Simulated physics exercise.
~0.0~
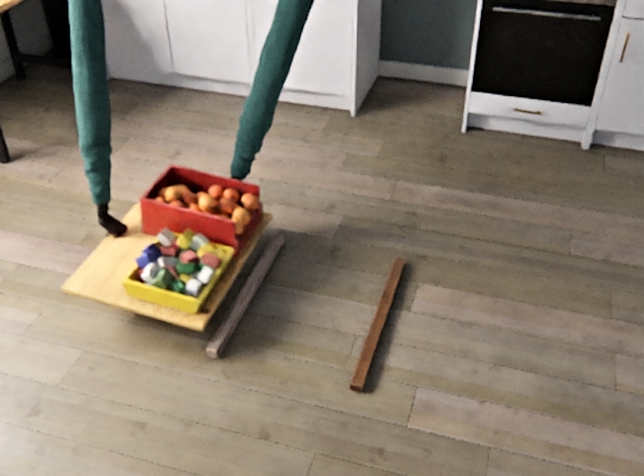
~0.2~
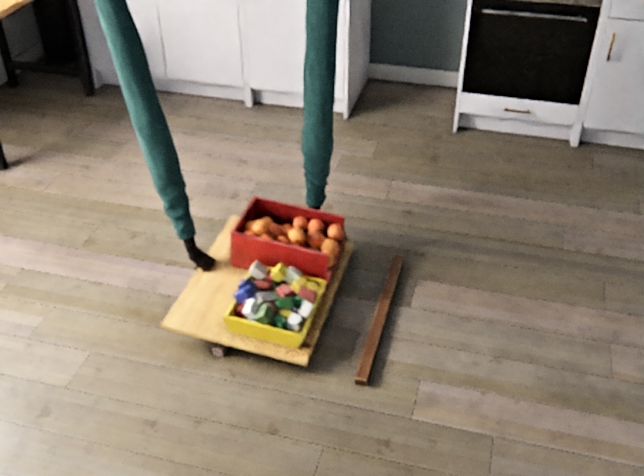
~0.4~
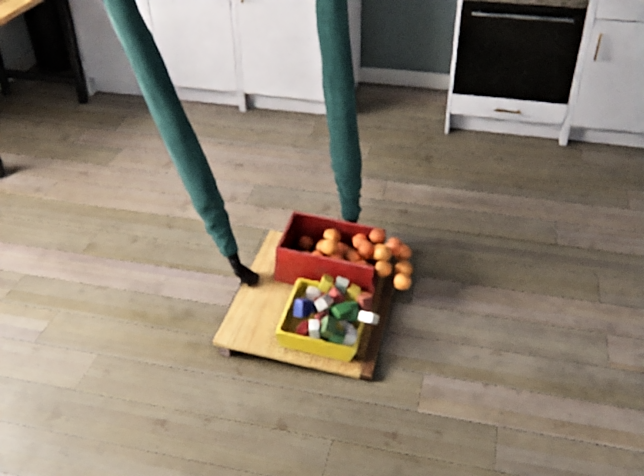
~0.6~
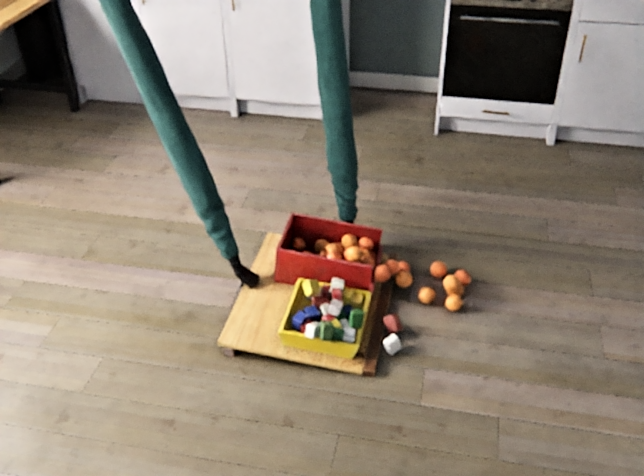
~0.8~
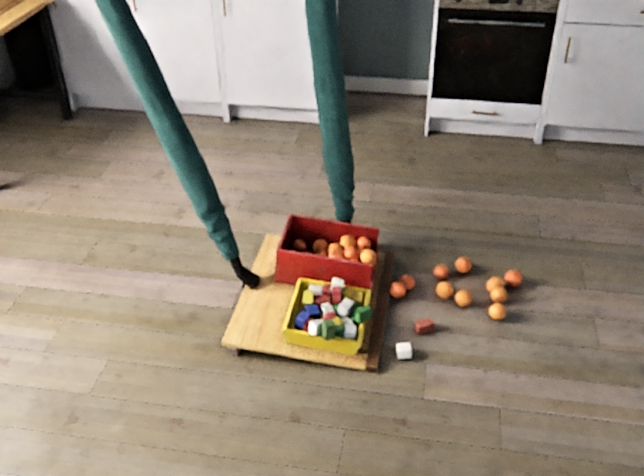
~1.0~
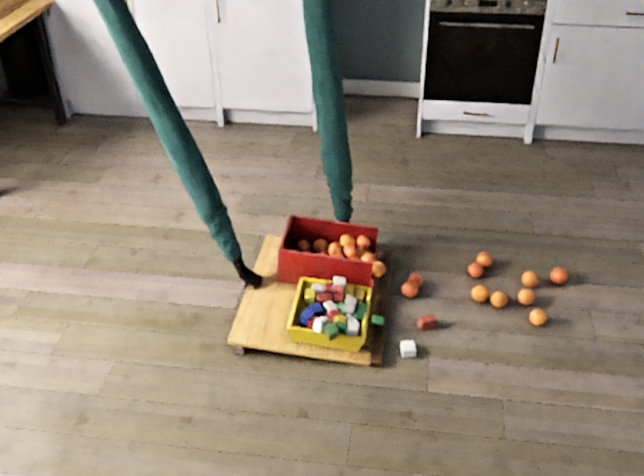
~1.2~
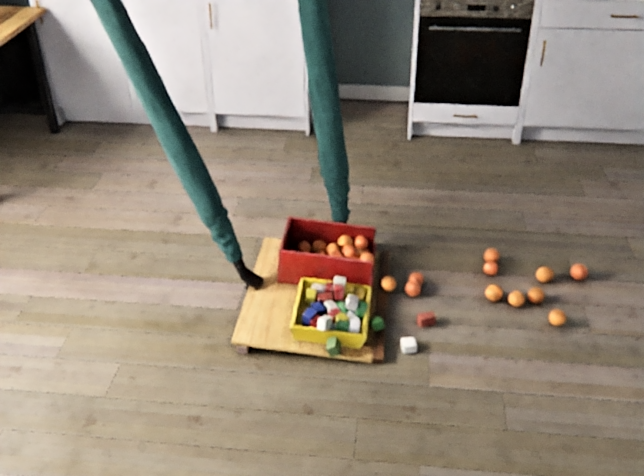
A wooden board carrying a red tray of oranges and a yellow tray of toy bricks, held by two green-sleeved arms, swept right and stopped at a wooden strip, spilling several oranges and a few bricks rightward across the floor while most stayed aboard.
